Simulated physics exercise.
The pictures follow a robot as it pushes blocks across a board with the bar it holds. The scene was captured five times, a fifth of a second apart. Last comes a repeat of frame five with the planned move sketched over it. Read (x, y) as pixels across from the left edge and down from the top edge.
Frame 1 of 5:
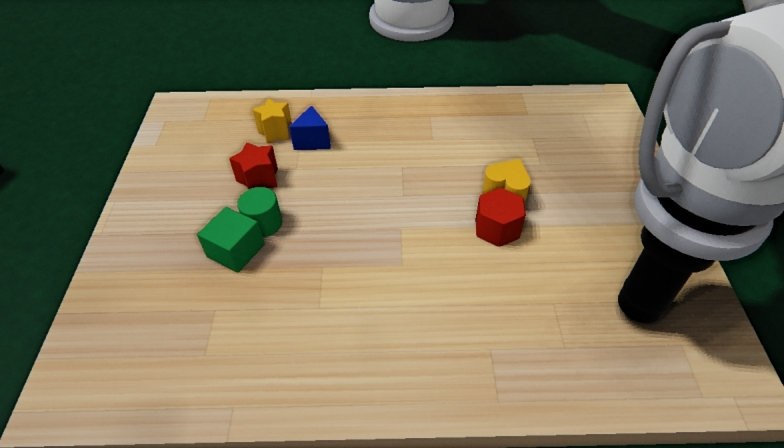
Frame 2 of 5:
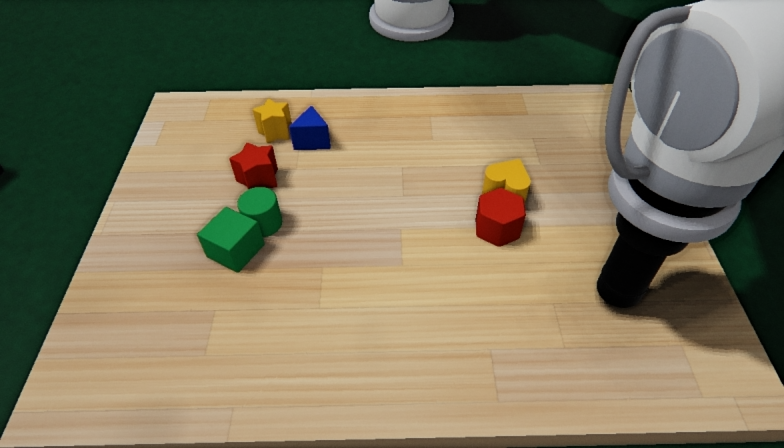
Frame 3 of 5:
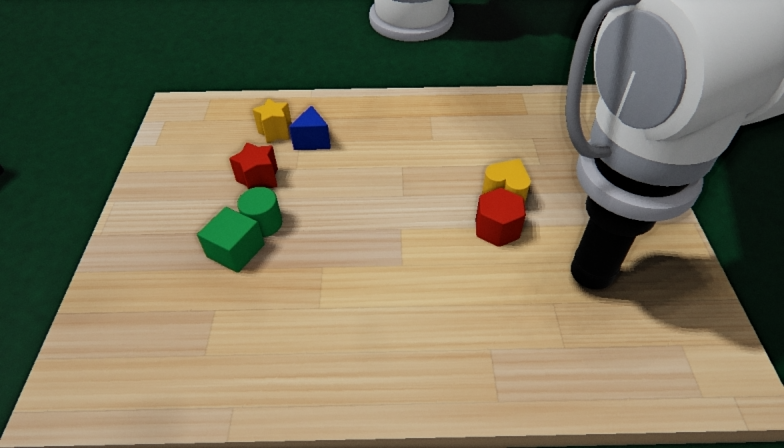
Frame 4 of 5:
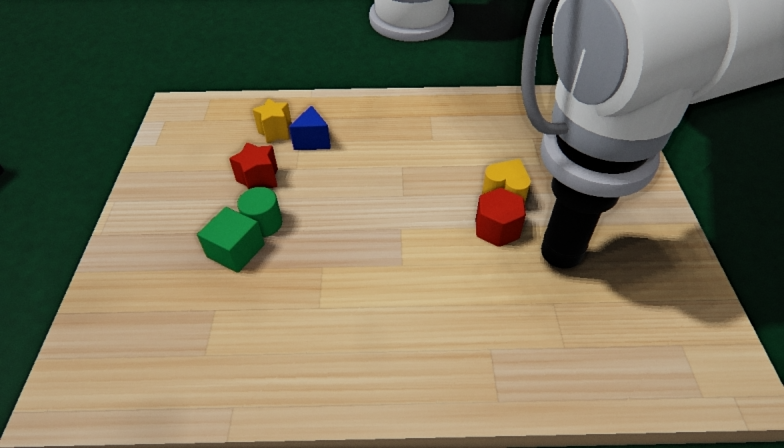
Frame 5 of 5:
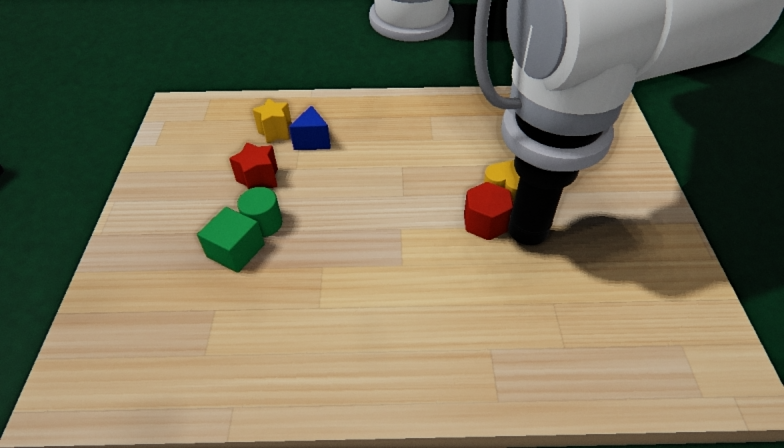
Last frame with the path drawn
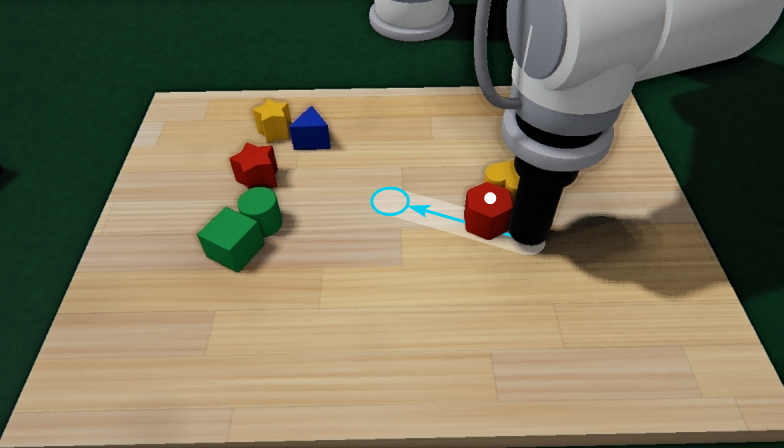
Robot arm sliding its black bar left across a wooden board, nudging a red hexagonal block beside a yellow heart-shaped block.
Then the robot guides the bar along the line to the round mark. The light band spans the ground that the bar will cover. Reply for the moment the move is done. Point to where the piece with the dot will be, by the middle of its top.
It is going to be at (408, 152).
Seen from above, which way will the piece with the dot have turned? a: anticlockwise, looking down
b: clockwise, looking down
I'll go with b - clockwise, looking down.
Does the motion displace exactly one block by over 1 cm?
Yes, that is what happens.
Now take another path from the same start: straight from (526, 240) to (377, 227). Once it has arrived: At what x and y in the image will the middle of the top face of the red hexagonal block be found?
The point I'd pick in the picture is (442, 178).
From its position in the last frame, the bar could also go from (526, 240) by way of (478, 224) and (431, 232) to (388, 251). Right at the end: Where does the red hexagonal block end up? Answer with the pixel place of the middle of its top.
The point I'd pick in the picture is (429, 175).
The drawn path runs from (526, 240) to (390, 201); the dot is on the red hexagonal block.
What follows on the original path. One third of the way, bar (479, 218); red hexagonal block (448, 180), turned 20° clockwise.
Two thirds of the way, bar (433, 205); red hexagonal block (419, 162), turned 65° clockwise.
At the end, bar (390, 193); red hexagonal block (408, 152), turned 105° clockwise; yellow heart-shaped block not moved.
